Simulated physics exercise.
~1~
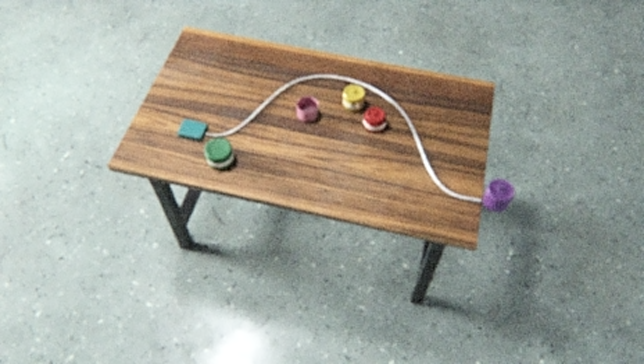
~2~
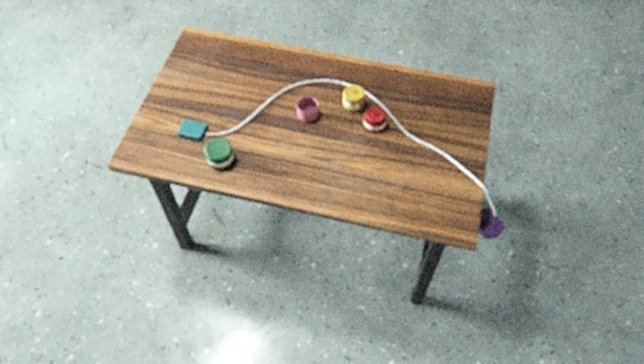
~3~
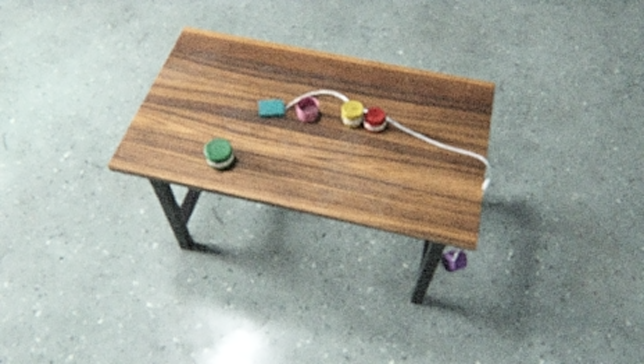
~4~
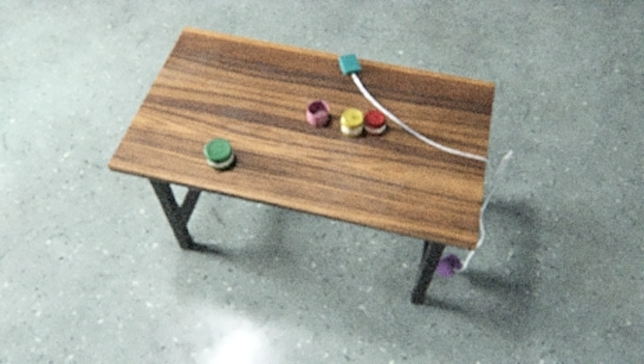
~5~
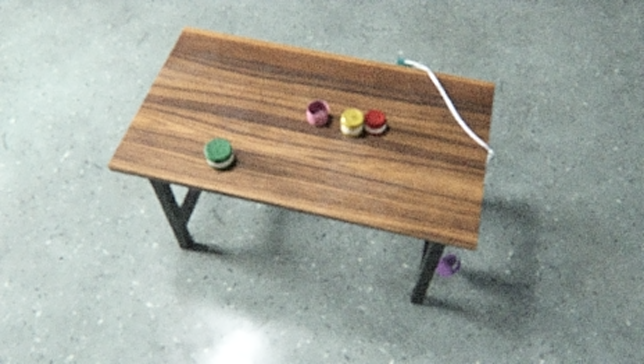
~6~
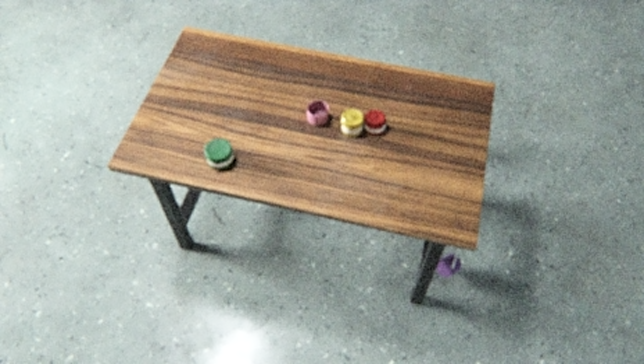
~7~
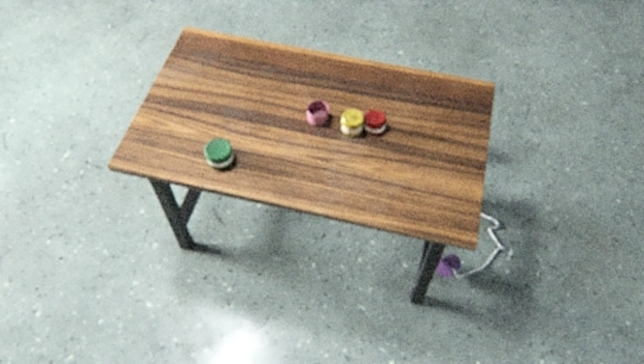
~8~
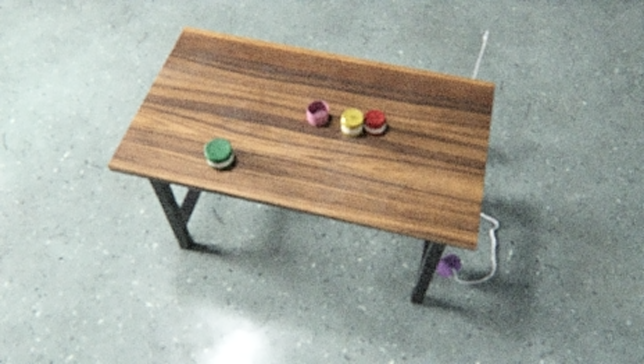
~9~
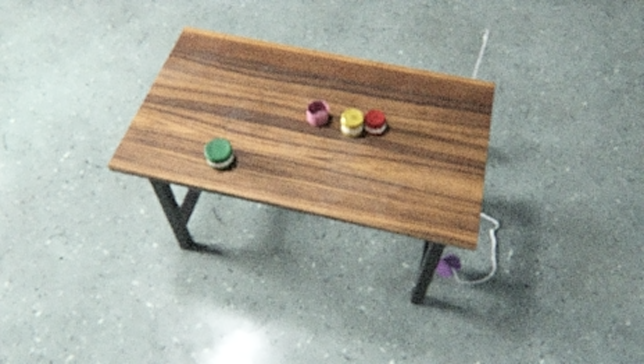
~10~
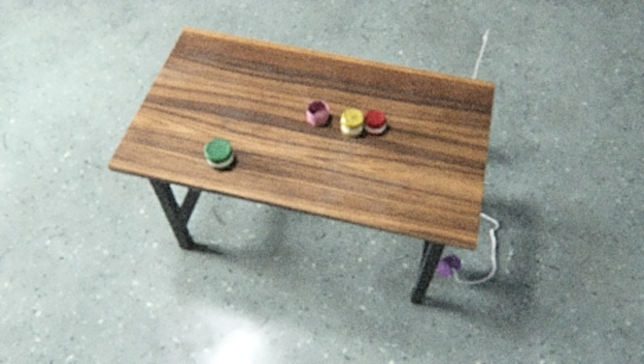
On a wooden table, a falling purple object dragging a white cable and teal block off the edge, leaving four small containers standing.
